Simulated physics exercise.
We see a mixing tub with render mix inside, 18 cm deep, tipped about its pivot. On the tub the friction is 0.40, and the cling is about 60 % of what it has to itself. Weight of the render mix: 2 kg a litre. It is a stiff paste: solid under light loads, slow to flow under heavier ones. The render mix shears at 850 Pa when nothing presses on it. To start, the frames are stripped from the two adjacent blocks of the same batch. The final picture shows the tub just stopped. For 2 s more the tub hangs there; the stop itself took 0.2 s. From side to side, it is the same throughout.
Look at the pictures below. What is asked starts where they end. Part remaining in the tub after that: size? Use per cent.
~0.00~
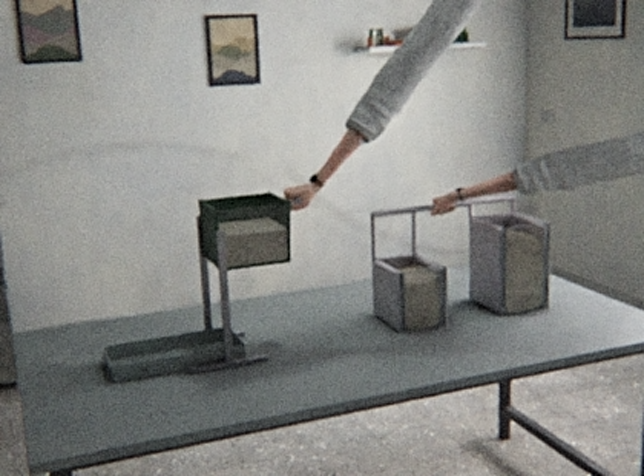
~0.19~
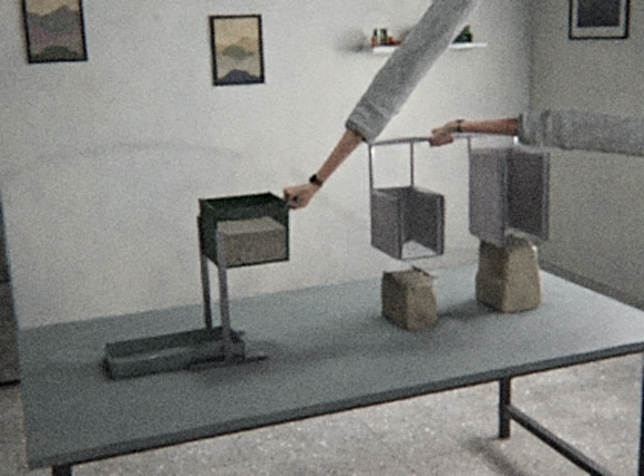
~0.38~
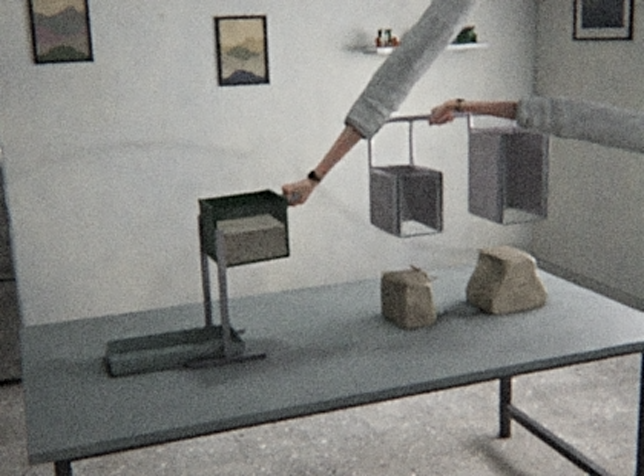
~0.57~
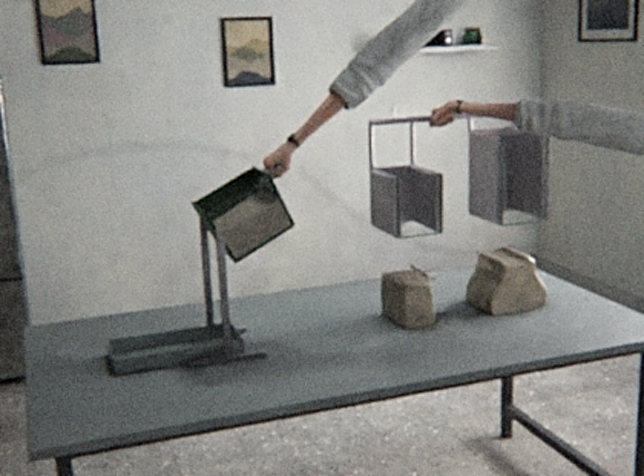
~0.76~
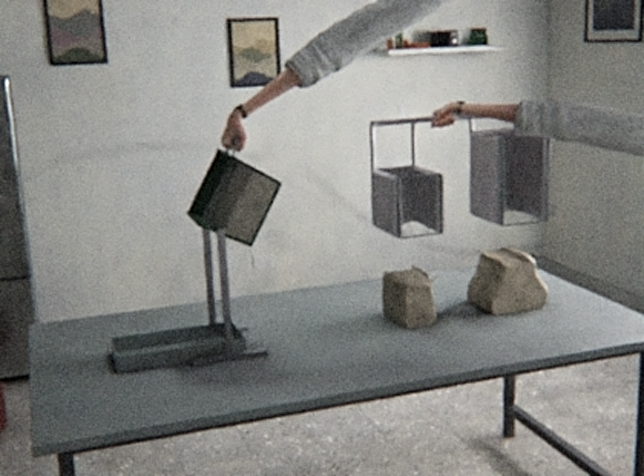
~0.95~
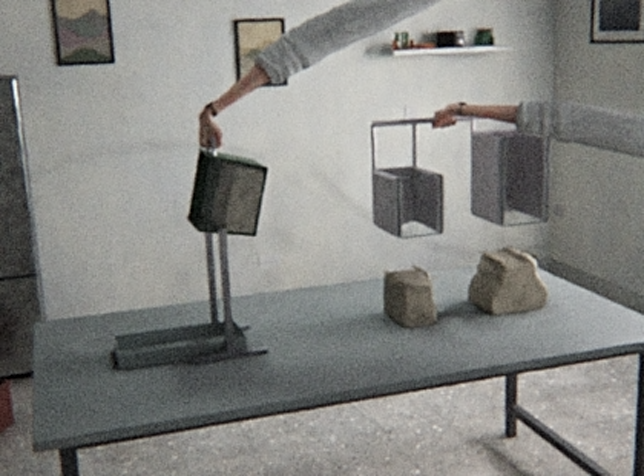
Close to 100 %.
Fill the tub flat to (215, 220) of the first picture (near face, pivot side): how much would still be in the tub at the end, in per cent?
In that case some 100 per cent.
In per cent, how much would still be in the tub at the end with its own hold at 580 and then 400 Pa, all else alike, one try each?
Going in order, it's 100 % and then 100 %.
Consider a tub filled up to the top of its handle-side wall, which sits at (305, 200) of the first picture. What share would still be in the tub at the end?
Close to 100 per cent would still be in the tub.
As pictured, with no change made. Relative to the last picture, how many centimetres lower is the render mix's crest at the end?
Roughly 1 cm.
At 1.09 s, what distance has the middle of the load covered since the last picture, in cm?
Something like 0 cm, I'd say.
After 1.09 s, the tub is at 76 degrees and holds 100 %.
After 1.26 s, the tub is at 76 degrees and holds 100 %.
After 1.43 s, the tub is at 76 degrees and holds 100 %.
After 1.60 s, the tub is at 76 degrees and holds 100 %.
After 2.95 s, at the end, the tub is at 76 degrees and holds 100 %.
